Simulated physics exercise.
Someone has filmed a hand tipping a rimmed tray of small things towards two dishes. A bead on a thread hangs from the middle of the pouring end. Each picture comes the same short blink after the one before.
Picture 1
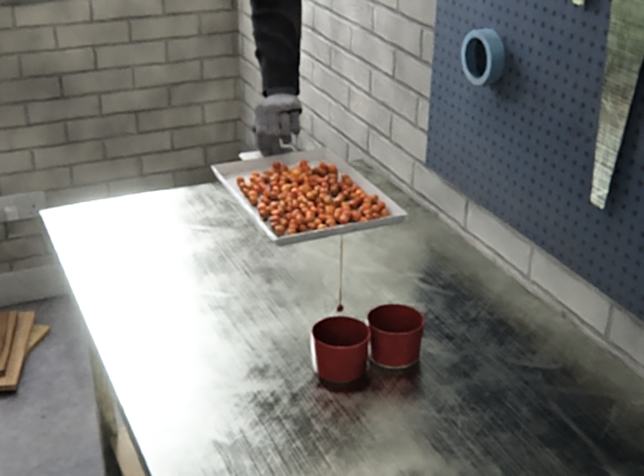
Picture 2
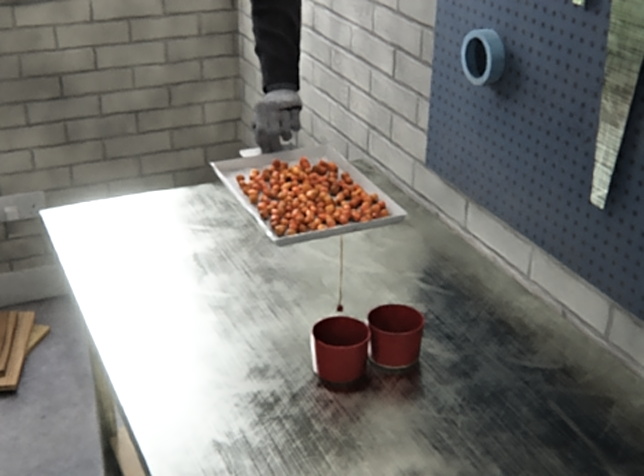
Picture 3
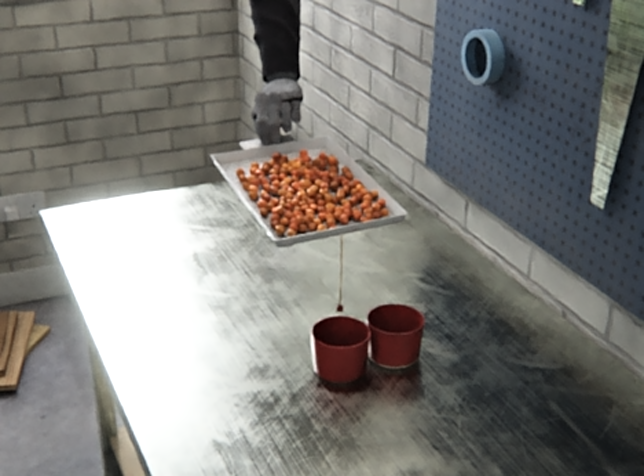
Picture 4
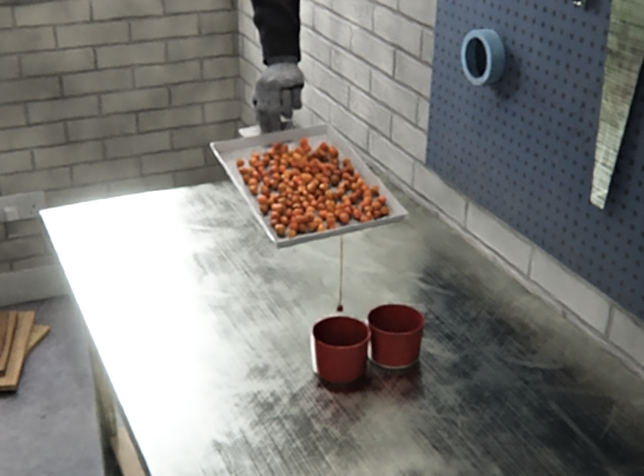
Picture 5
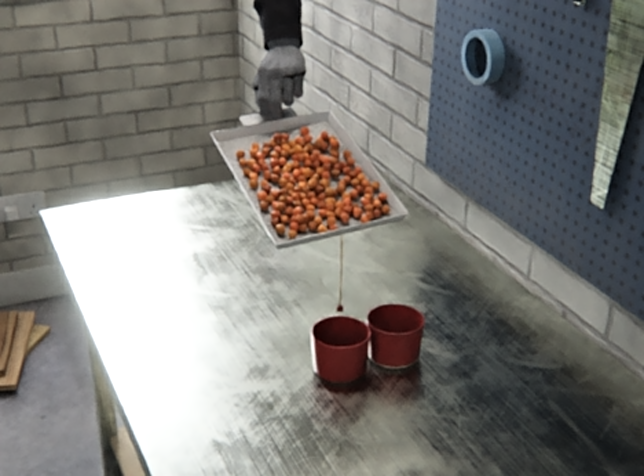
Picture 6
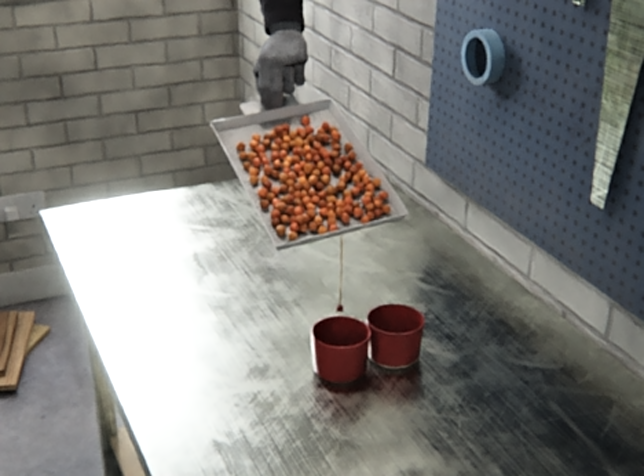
On a metal workbench, a gloved hand raising the back of a white tray of orange-brown pieces, tilting it above two red dishes.
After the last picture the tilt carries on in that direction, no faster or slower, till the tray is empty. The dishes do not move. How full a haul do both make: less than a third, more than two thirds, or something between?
They take under a third between them.
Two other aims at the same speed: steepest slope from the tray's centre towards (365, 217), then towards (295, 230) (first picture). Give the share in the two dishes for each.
First some 50, then 10 per cent.
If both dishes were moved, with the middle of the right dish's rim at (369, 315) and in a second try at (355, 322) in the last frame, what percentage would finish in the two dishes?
Near 0 % and 20 %.
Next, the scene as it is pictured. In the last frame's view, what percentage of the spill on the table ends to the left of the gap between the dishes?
Some 70 per cent.
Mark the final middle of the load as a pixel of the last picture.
Near (327, 393).
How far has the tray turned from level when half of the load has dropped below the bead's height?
At some 100 degrees.
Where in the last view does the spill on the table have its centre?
Around (315, 413).
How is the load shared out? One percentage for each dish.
For the left dish some 20 %, for the right dish some 0 %.
Soon, tray tipped steeply; nearly all on the tray; a stray few in the air.
A while on, tray tipped past a quarter turn; a stray few on the tray; a small part in the left dish; a stray few in the right dish; about two thirds outside both; about a quarter in the air.
Towards the end, tray tipped past a quarter turn; about a quarter in the left dish; a stray few in the right dish; most outside both.
Finally, tray tipped past a quarter turn; about a quarter in the left dish; a stray few in the right dish; most outside both.
